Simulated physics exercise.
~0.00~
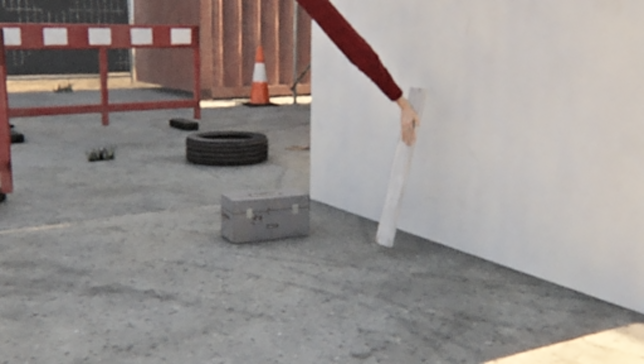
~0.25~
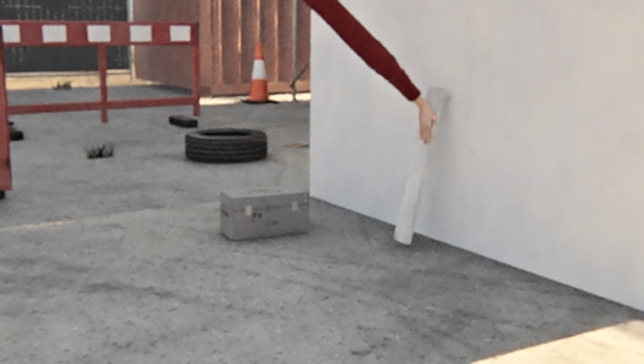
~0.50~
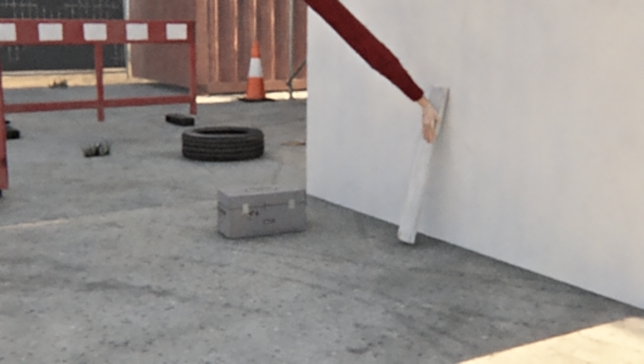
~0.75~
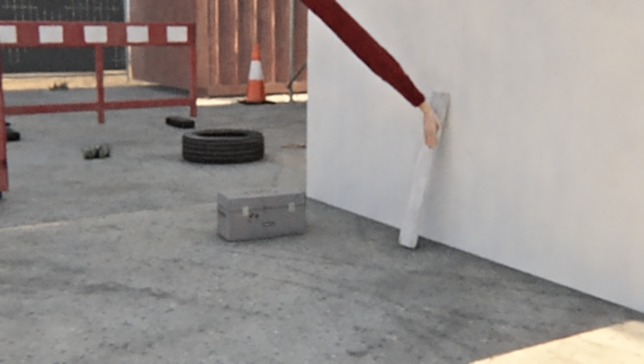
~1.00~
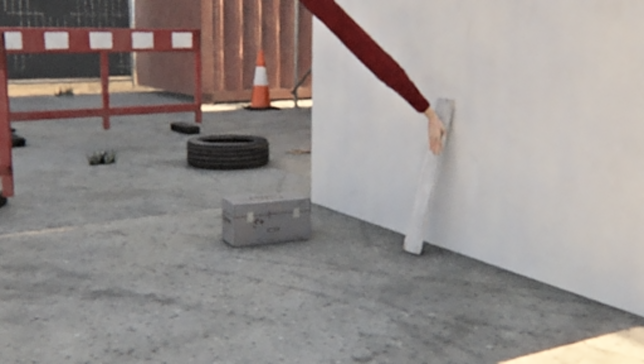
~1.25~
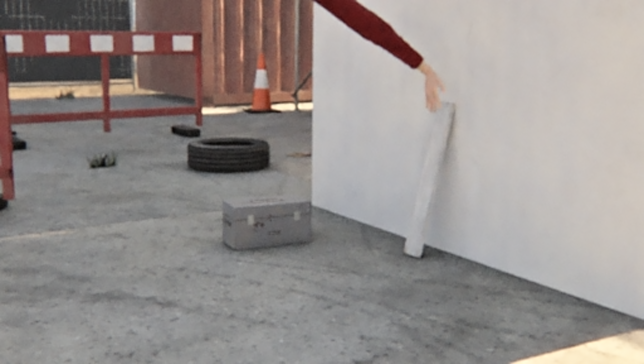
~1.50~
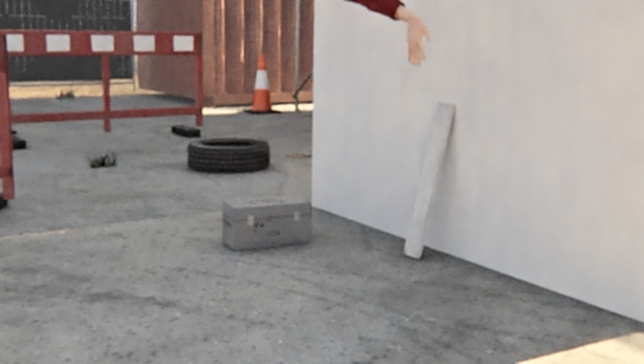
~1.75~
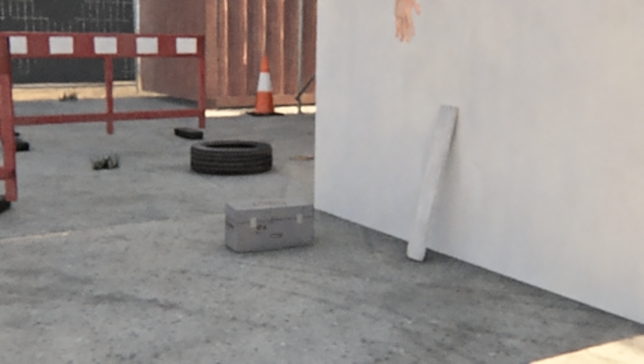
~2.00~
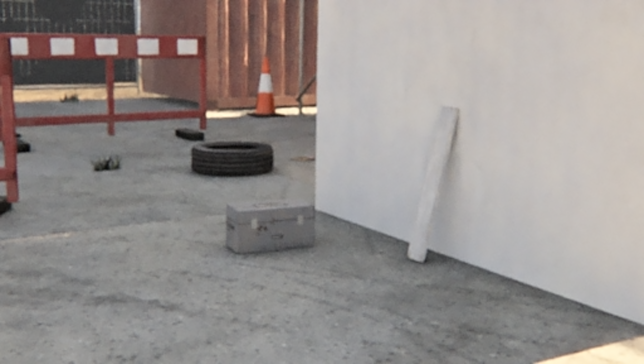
A hand in a red sleeve leaned a white plank against a pale wall, to the right of a grey toolbox, shifting it slightly right before letting go and drawing back out of view, and the plank stayed leaning there.
